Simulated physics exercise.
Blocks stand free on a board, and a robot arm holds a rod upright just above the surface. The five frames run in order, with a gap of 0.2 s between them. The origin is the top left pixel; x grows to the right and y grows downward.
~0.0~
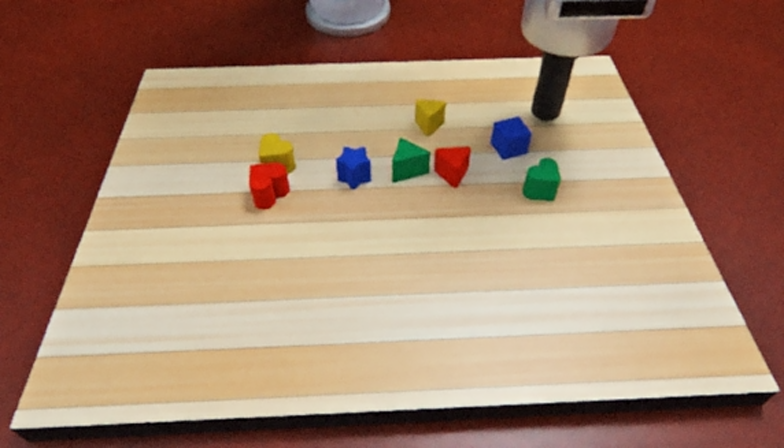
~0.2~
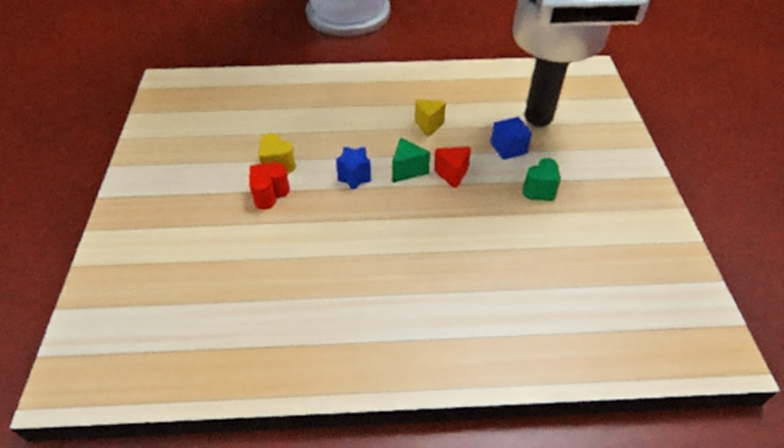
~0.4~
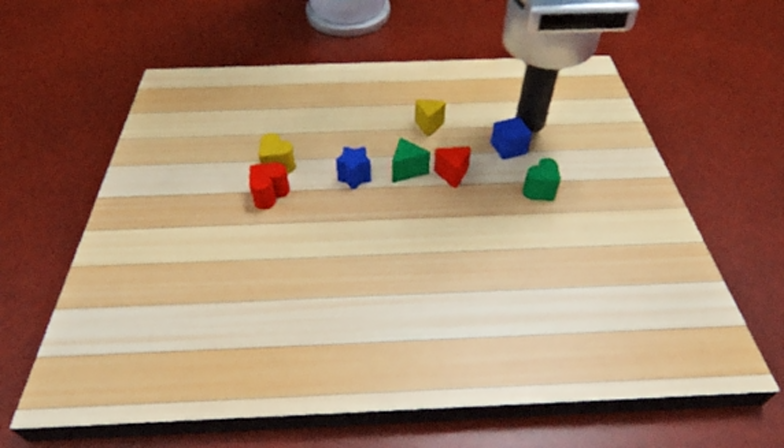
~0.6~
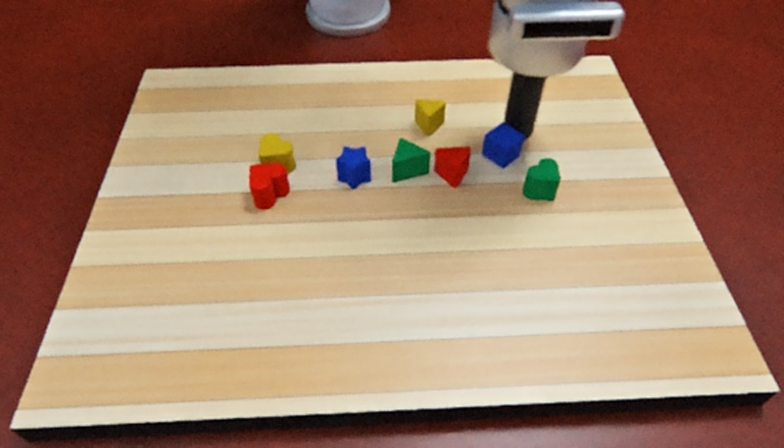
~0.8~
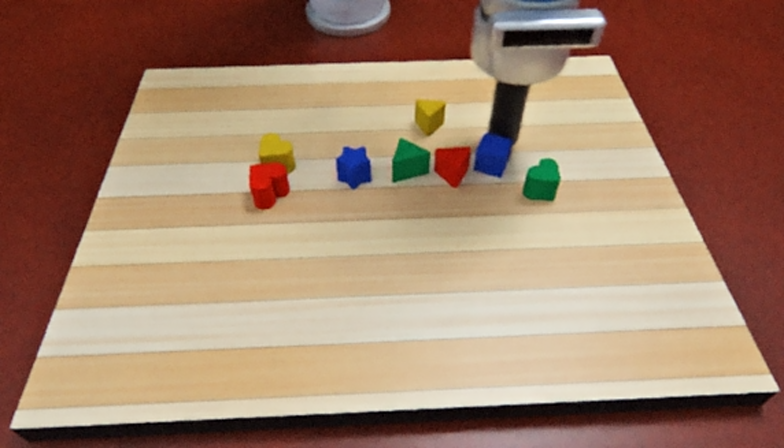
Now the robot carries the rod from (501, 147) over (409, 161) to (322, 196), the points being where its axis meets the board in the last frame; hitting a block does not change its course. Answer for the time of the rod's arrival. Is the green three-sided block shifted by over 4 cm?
Going by the path, yes.
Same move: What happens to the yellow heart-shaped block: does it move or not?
That block stays in place.
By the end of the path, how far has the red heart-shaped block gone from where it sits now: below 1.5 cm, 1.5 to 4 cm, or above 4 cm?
Short of 1.5 cm.
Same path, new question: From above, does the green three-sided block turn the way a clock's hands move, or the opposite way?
Viewed from above: Anti-clockwise.
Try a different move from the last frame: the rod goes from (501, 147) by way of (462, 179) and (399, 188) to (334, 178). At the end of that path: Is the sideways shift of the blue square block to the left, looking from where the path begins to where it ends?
My answer is yes.
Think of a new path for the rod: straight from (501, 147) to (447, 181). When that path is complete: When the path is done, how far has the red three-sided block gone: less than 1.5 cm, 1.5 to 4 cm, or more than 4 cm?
Over 4 cm.
On the path given first. One third of the way, rod (440, 148); blue square block (487, 151), turned 30° anticlockwise.
Two thirds of the way, rod (377, 161); blue star (344, 158), turned 25° clockwise; green three-sided block (373, 169), turned 20° anticlockwise; blue square block (487, 151), turned 30° anticlockwise.
At the end, rod (321, 188); red heart-shaped block (256, 172), turned 25° anticlockwise; yellow heart-shaped block in place; blue star (286, 173), turned 85° clockwise; green three-sided block (362, 180), turned 70° anticlockwise; blue square block (487, 151), turned 30° anticlockwise.
